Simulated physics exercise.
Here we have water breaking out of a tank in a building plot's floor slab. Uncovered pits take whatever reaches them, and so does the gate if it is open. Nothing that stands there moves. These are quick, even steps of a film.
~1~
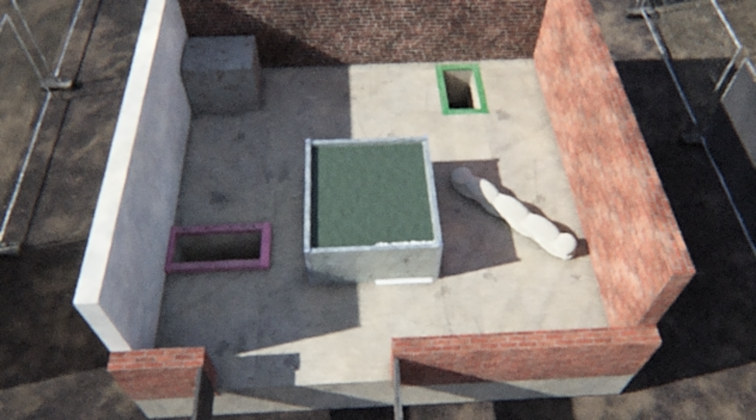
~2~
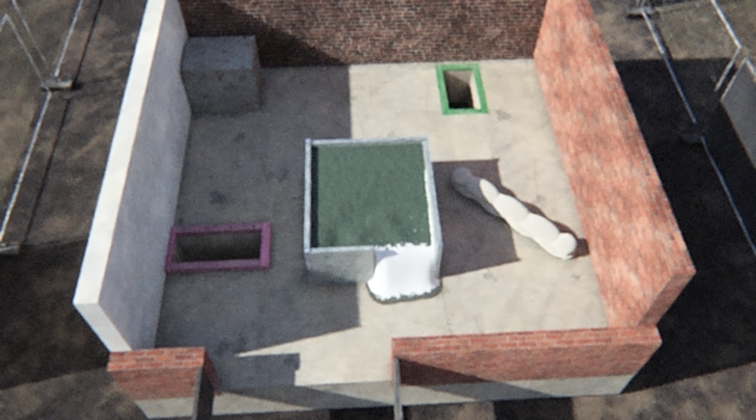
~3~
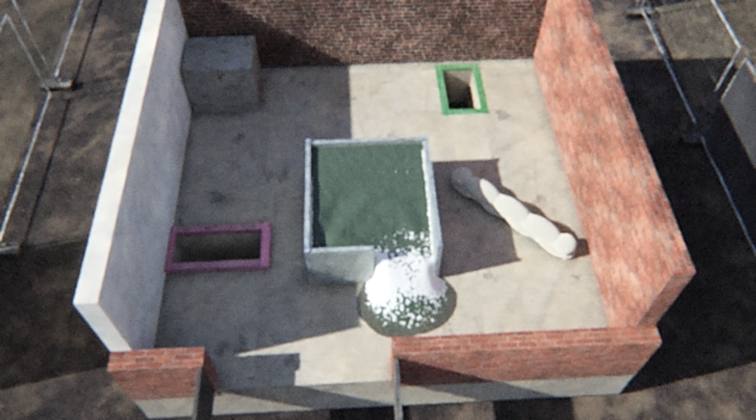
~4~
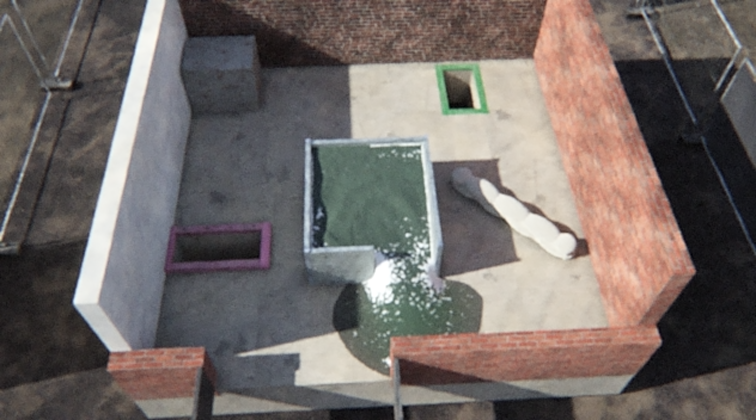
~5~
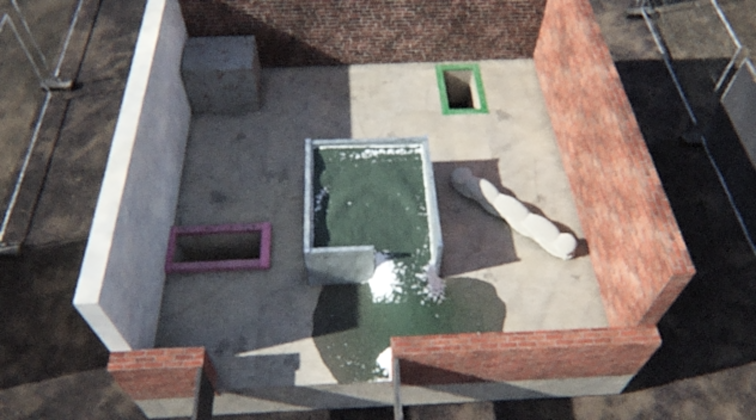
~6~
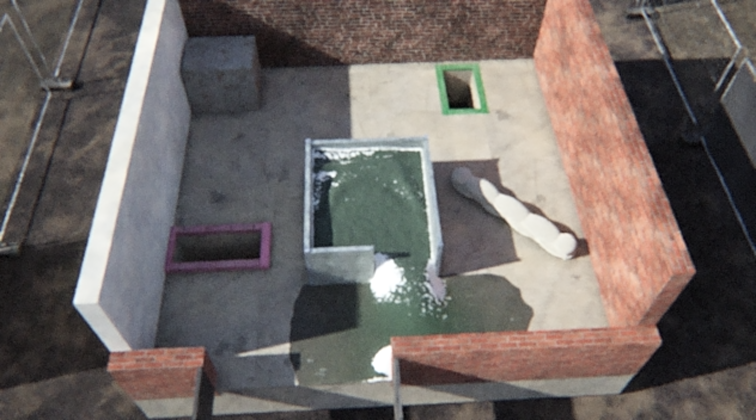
At first, a square tank of dark green water stands whole and still on a walled concrete floor. Then water bursts through a gap at the front right of the tank, foaming white. It spreads across the slab in a widening dark pool, reaching the low brick wall and the opening beside it.
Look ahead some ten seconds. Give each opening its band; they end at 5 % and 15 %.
The gate takes over 15 %; the green pit takes between 5 and 15 %; the pink pit takes under 5 %.
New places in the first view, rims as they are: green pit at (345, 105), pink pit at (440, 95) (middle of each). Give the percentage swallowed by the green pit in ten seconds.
Per cent: Green 4.
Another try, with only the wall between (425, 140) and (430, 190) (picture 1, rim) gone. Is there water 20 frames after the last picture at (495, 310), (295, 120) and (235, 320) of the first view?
One after the other: Under water, dry, no water.
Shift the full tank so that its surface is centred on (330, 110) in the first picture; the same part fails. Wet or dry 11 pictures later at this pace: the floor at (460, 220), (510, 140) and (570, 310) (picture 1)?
In turn: Covered, dry, under water.
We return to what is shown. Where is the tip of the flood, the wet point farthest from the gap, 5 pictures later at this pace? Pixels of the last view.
I would point to (614, 351).
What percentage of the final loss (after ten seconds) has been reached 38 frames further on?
About 70 per cent.
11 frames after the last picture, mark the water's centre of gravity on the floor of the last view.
Roughly at (418, 264).
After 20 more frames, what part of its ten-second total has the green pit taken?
Roughly 0 per cent.
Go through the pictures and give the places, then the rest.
The first frame shows the open tank at (370, 194) is whole and still.
In the second frame, the front is at (439, 282), out from the gap at (404, 266).
In the third frame, the front is at (390, 332), out from the gap at (404, 268).
In the fourth frame, the front is at a hidden place, out from the gap at (404, 269).
In the fifth frame, water pours out at (404, 268) and has run to a hidden place.
In the sixth frame, water pours out at (404, 268) and has run to a hidden place.
A moment on, water covers 15 % of the floor; the gate 5 %, the green pit 0 %, the pink pit 0 %.
Next, water covers 25 % of the floor; the gate 11 %, the green pit 0 %, the pink pit 0 %.
Then, water covers 50 % of the floor; the gate 18 %, the green pit 0 %, the pink pit 0 %.
Later, water covers 60 % of the floor; the gate 25 %, the green pit 4 %, the pink pit 0 %.
In the end, water covers 70 % of the floor; the gate 31 %, the green pit 11 %, the pink pit 0 %.
